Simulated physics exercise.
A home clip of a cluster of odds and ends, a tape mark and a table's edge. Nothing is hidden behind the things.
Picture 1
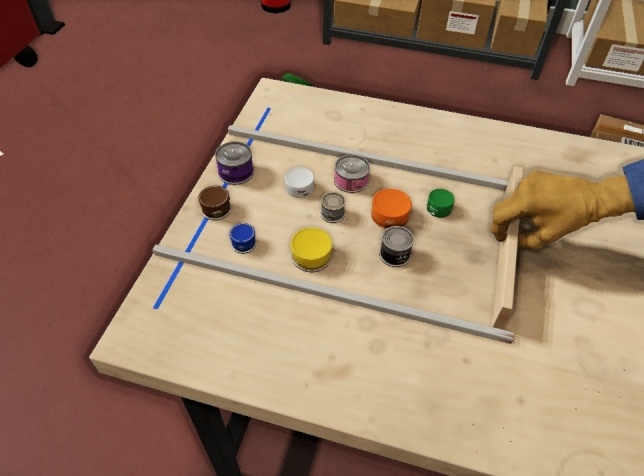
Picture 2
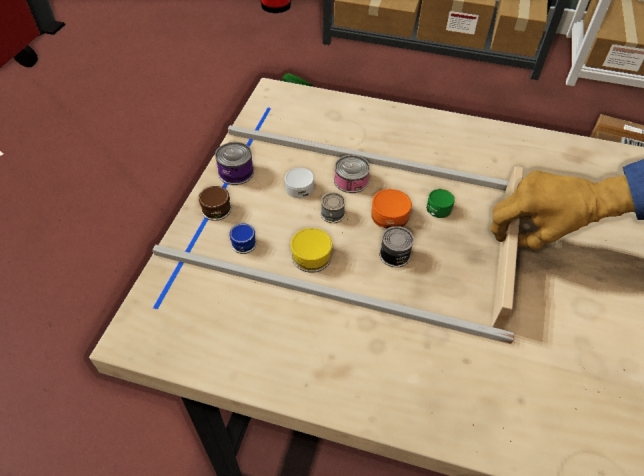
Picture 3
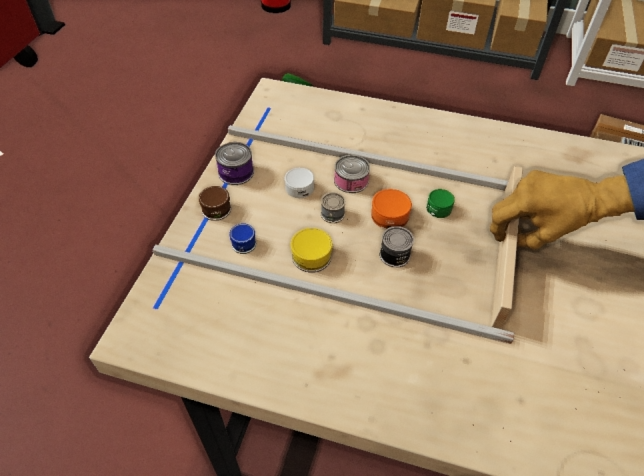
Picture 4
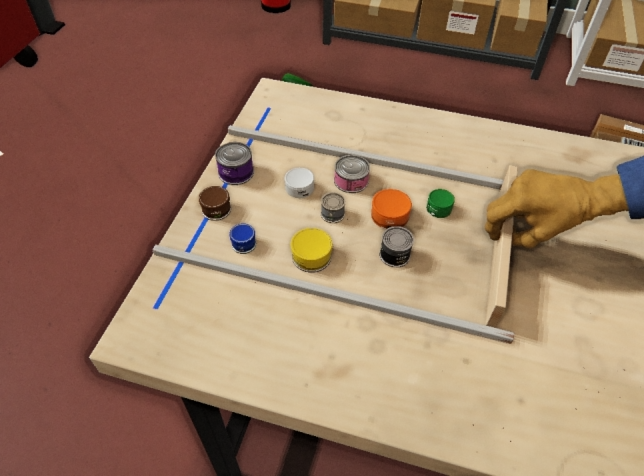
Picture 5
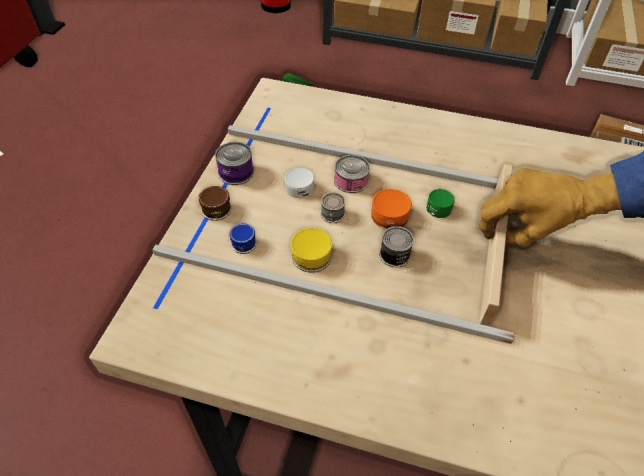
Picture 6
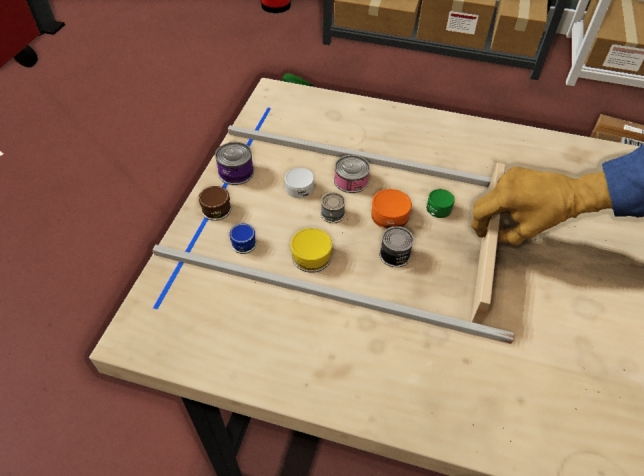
The clip opens on a light wooden table where small colourful tins and pots sit between two metal rails, with a blue tape line at the left and a gloved hand gripping a board at the right. The board stays still at first, then the hand slides it slightly left while the containers remain unmoved.
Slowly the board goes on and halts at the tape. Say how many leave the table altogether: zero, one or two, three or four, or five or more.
Outcome: The number that fall off is five or more.
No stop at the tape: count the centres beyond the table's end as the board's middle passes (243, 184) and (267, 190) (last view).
It would be 2 and 0.
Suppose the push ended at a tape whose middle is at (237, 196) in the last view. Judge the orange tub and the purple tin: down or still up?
The orange tub is kept, the purple tin drops off.
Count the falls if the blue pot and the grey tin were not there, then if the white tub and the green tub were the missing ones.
The counts: 3 and 3.
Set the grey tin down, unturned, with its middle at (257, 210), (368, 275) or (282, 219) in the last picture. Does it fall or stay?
In that order, it falls; stays on; tumbles off.
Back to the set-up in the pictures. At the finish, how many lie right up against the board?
The number is 5.
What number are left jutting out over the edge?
Overhanging: 3.
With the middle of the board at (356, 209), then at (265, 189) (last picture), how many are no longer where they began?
The counts are 6 and 10.
A little later, none off yet; purple tin at rest near (235, 163); brown pot at rest near (215, 203); blue pot at rest near (243, 239).
When it is over, the number that fall off is five or more; down, grey tin, white tub, blue pot, brown pot and purple tin.
